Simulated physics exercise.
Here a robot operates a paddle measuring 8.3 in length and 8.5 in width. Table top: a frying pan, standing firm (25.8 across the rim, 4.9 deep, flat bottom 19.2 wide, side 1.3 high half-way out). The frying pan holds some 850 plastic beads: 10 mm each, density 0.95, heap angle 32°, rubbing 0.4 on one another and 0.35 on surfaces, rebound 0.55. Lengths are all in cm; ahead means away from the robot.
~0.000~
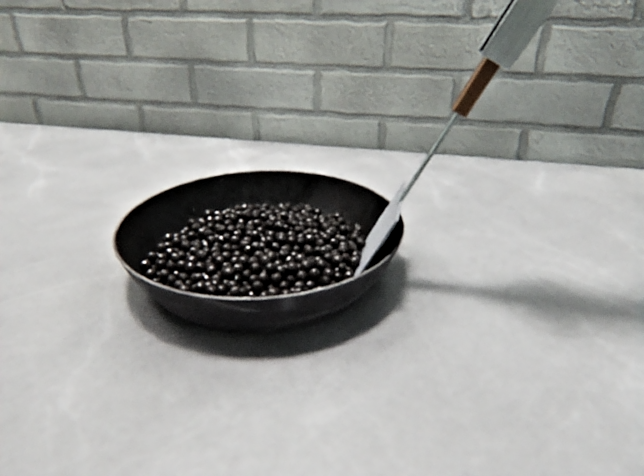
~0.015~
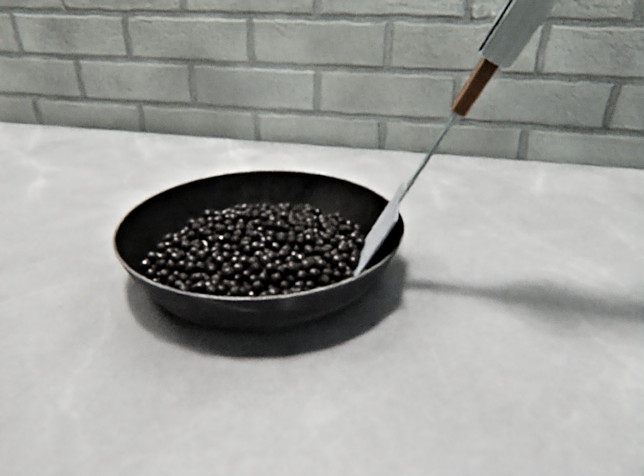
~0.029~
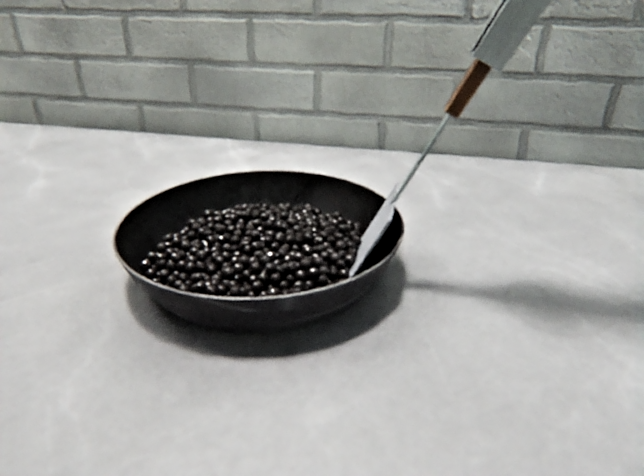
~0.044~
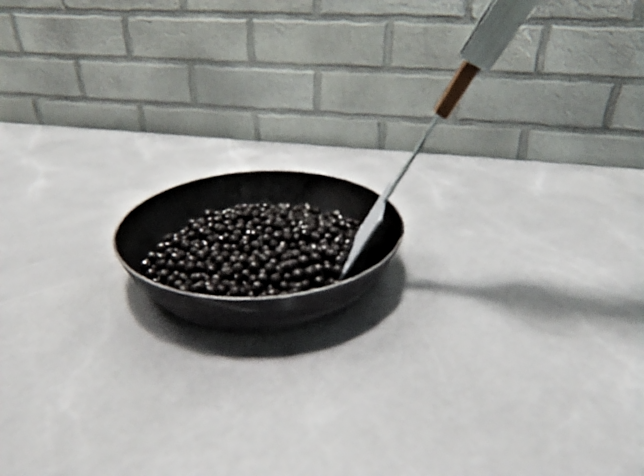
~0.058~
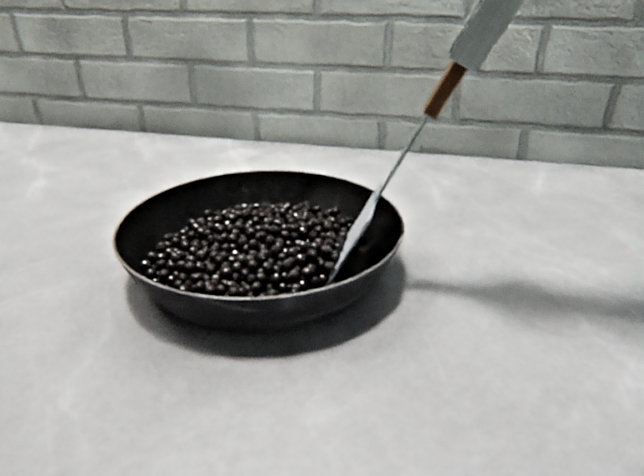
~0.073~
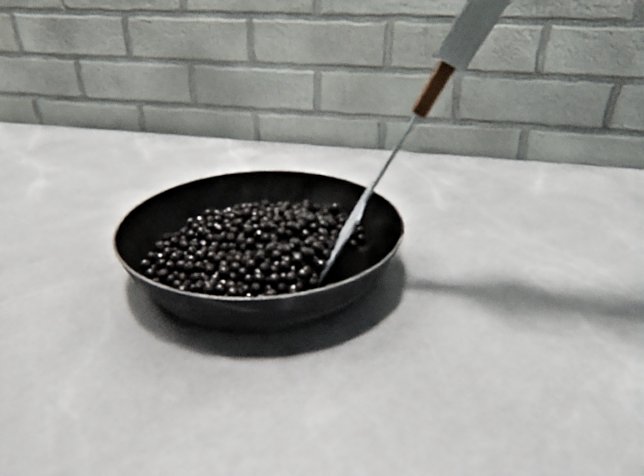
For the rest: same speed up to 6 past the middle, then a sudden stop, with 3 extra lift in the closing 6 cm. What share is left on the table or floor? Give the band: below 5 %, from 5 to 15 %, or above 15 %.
Band: Below 5 %.
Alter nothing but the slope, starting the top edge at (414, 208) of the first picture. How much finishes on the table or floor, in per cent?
Some 0 per cent.
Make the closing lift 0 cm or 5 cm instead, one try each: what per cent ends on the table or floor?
0 and 0 %.
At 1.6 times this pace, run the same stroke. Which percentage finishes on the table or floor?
Estimate: Close to 10 %.
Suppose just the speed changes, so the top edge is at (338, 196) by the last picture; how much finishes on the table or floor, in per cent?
Roughly 10 per cent.
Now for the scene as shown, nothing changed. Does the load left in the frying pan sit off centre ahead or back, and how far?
Offset: About 4.0 cm, ahead.
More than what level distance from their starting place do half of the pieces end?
Roughly 3 cm.
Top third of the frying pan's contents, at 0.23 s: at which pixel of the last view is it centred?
About pixel (220, 227).
By 0.15 s, sloping 64°, highest piece 5 above the table; 849 in the frying pan.
By 0.23 s, sloping 64°, highest piece 6 above the table; 849 in the frying pan.
By 0.46 s, sloping 64°, highest piece 6 above the table; 843 in the frying pan, 2 on the table or floor, 4 on the blade or in flight.
By 1.51 s, sloping 64°, highest piece 6 above the table; 841 in the frying pan, 8 on the table or floor.
Final count, 841 in the frying pan, 8 on the table or floor. That is 1 % on the table or floor.
